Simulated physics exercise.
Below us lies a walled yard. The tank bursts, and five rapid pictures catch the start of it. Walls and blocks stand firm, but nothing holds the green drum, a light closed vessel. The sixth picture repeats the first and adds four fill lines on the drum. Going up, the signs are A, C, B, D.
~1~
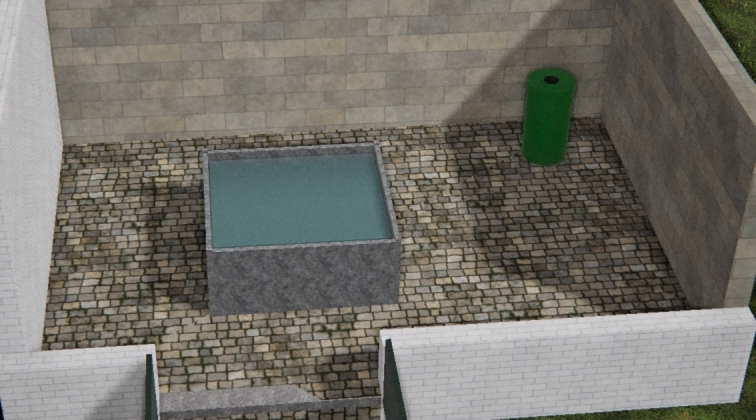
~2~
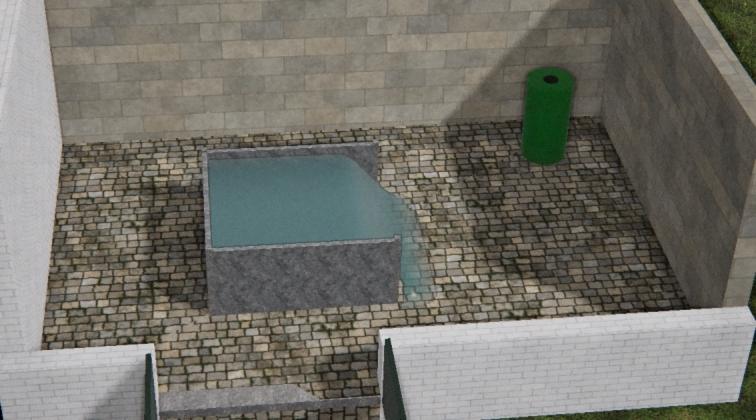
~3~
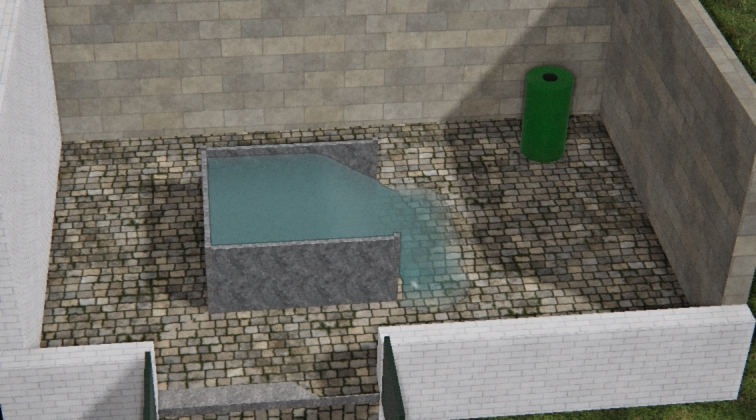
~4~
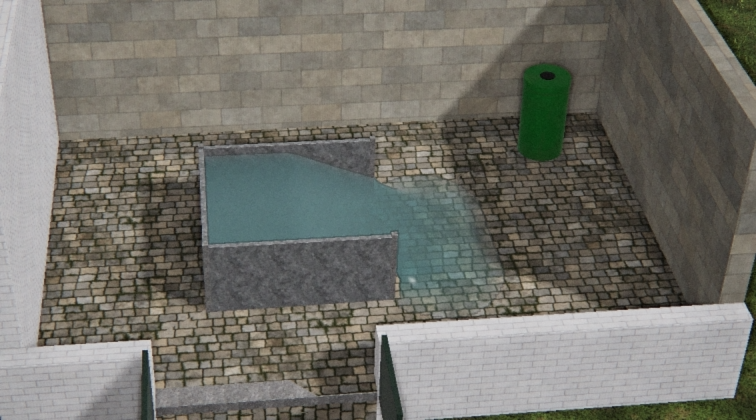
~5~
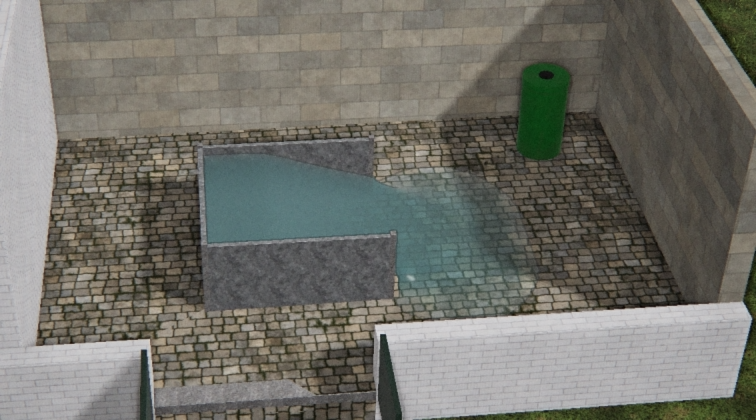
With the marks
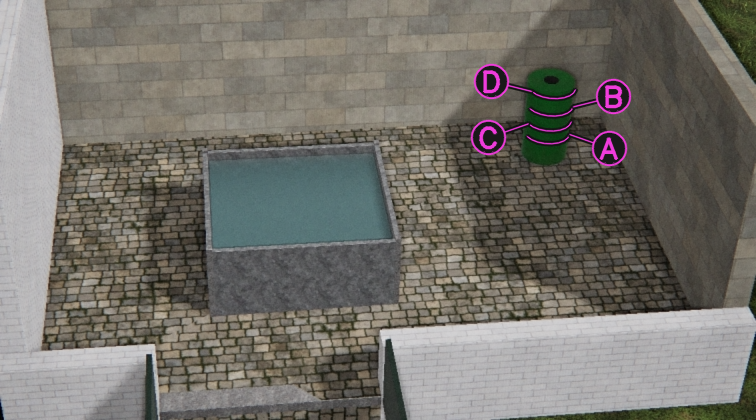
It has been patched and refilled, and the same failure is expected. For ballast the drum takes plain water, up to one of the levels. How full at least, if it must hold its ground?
Mark A.
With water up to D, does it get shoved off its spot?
No, that is safe.
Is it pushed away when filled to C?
No, that is safe.
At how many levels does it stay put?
All of them.
In magenta, A at (551, 143); B at (555, 116); C at (553, 131); D at (557, 98); from the bottom up A, C, B, D.
For mark A, it does not move.
For mark B, it does not move.
For mark C, it does not move.
For mark D, it does not move.
